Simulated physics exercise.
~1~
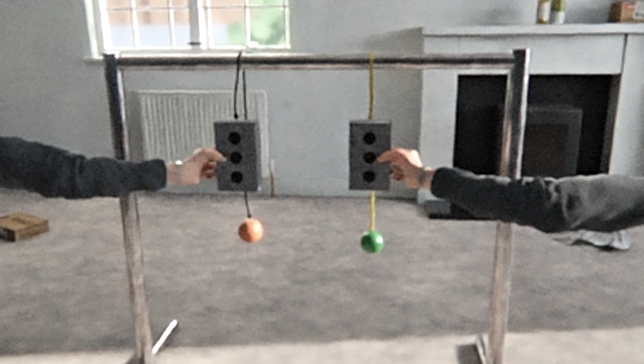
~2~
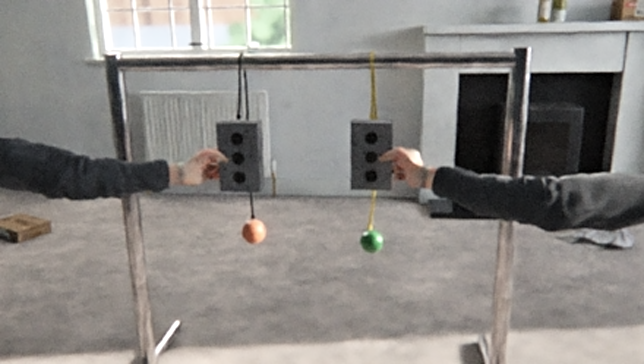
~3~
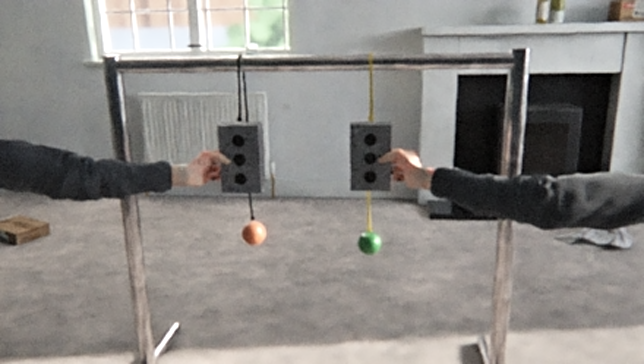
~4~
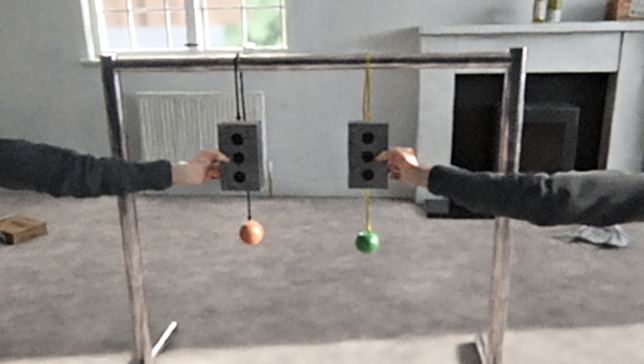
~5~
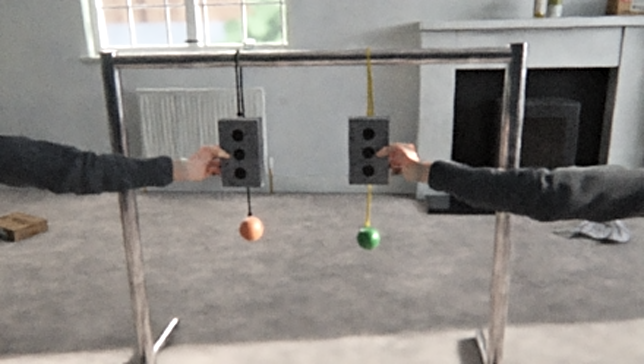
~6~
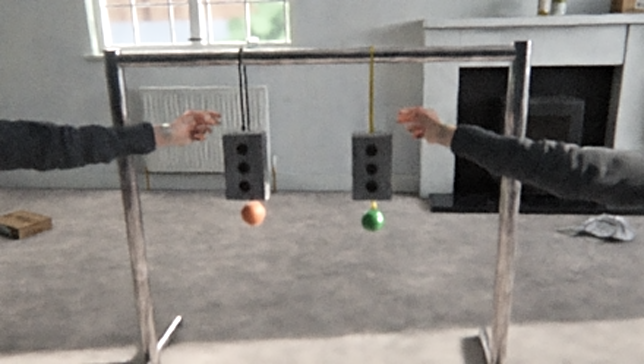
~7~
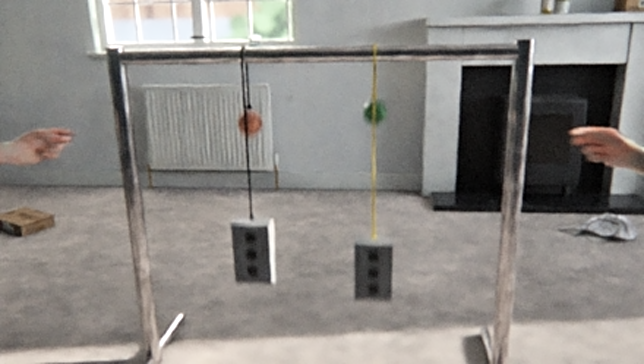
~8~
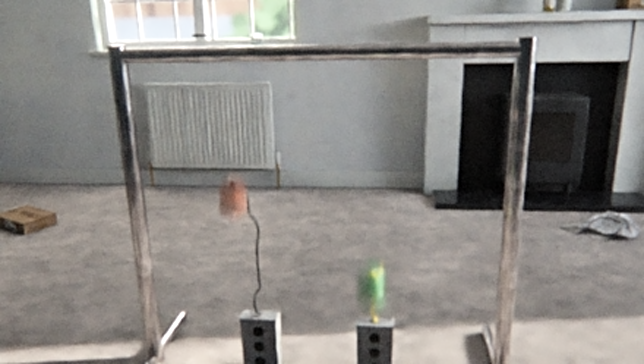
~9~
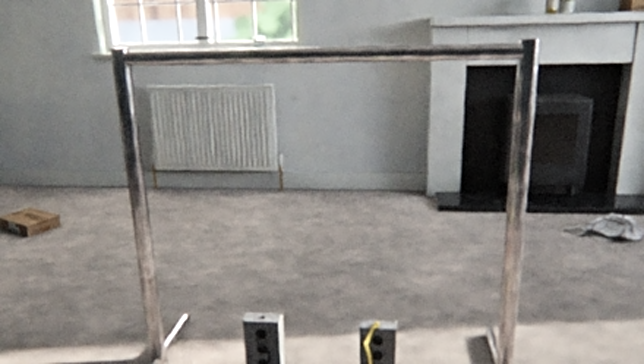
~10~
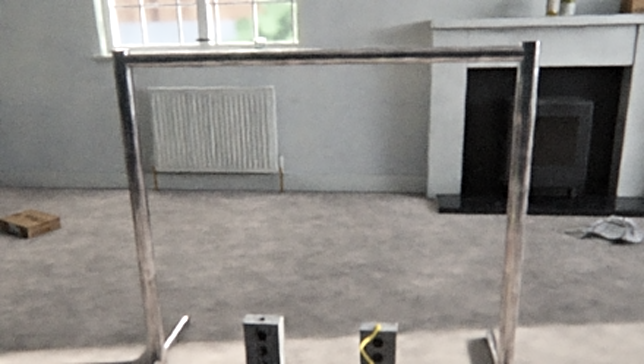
In a room with a fireplace, two hands held grey blocks strung over a metal rail with orange and green balls as counterweights, then let go; the blocks dropped, the balls shot up, the cords slipped off, and both blocks ended on the floor.
